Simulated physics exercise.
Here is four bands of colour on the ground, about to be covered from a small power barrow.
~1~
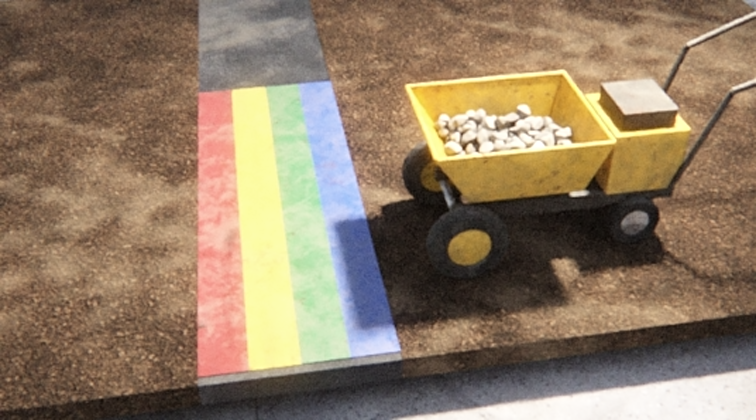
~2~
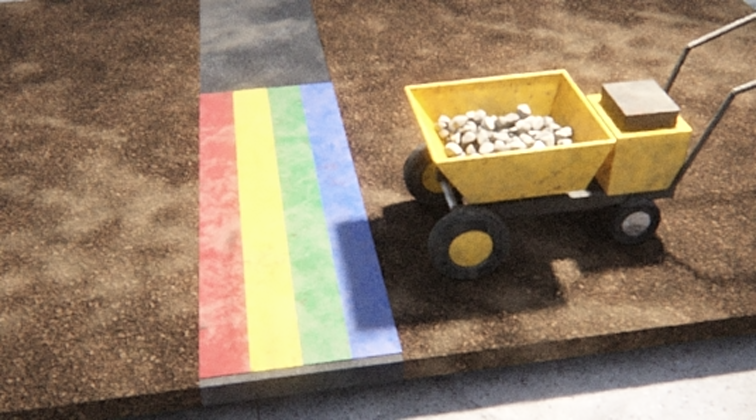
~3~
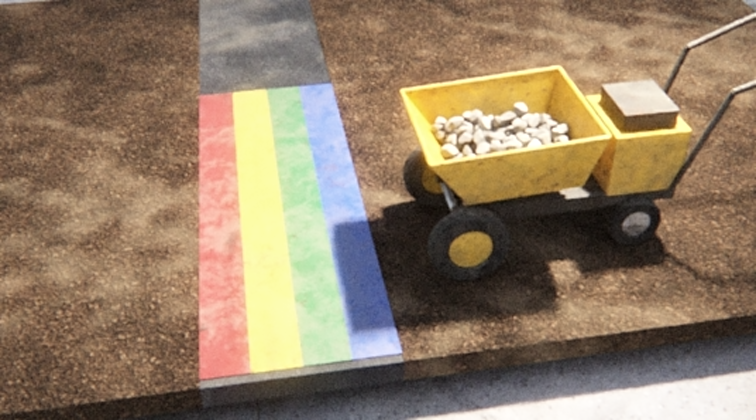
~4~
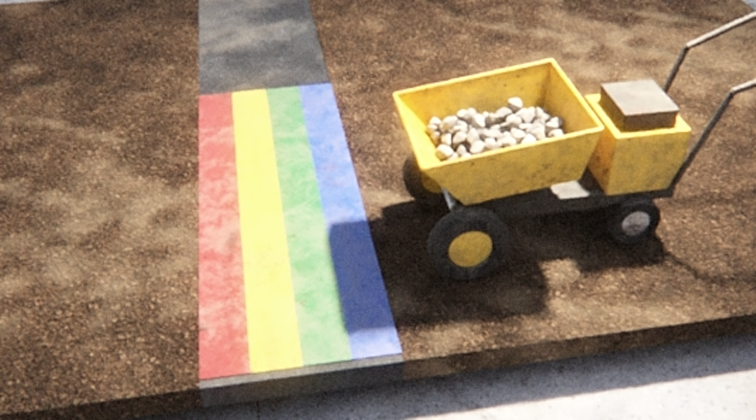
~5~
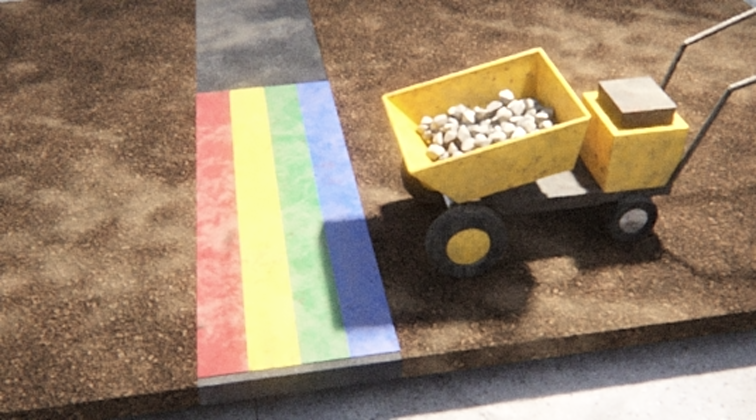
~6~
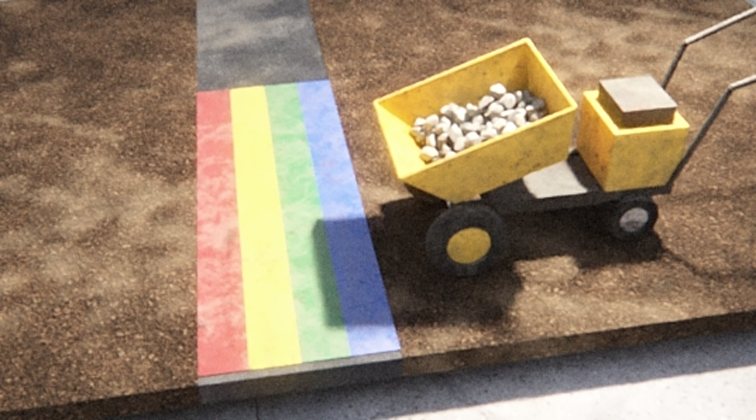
A yellow skip of pale stones tilts gradually leftward on a barrow beside four coloured stripes.
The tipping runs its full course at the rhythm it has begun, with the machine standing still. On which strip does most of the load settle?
The green one gets the largest share.
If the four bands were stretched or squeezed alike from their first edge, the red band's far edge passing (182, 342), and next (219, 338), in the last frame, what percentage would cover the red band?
Roughly 0 per cent, and 0 per cent.
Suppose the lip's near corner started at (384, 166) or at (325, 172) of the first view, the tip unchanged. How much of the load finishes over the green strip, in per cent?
First some 10, then 0 per cent.
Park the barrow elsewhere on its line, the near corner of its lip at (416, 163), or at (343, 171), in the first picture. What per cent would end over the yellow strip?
In turn 20 and 20 in a hundred.
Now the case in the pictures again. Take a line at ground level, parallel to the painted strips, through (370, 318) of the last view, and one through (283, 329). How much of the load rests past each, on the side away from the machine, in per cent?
Near 70 % and 10 %.
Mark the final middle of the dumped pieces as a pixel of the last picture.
Roughly at (313, 244).
Just after the last frame, skip tipped steeply; every one in the skip.
A moment on, skip tipped right over; the larger part in the skip; about a tenth over the blue strip; about a tenth over the green strip.
Further on, skip tipped right over; roughly a third in the skip; about a tenth over the blue strip; roughly a third over the green strip; about a tenth over the yellow strip; just a few over the red strip; just a few off the paint.
When it is over, skip tipped right over; roughly a third in the skip; roughly a quarter over the blue strip; roughly a third over the green strip; about a tenth over the yellow strip; just a few over the red strip; just a few off the paint.
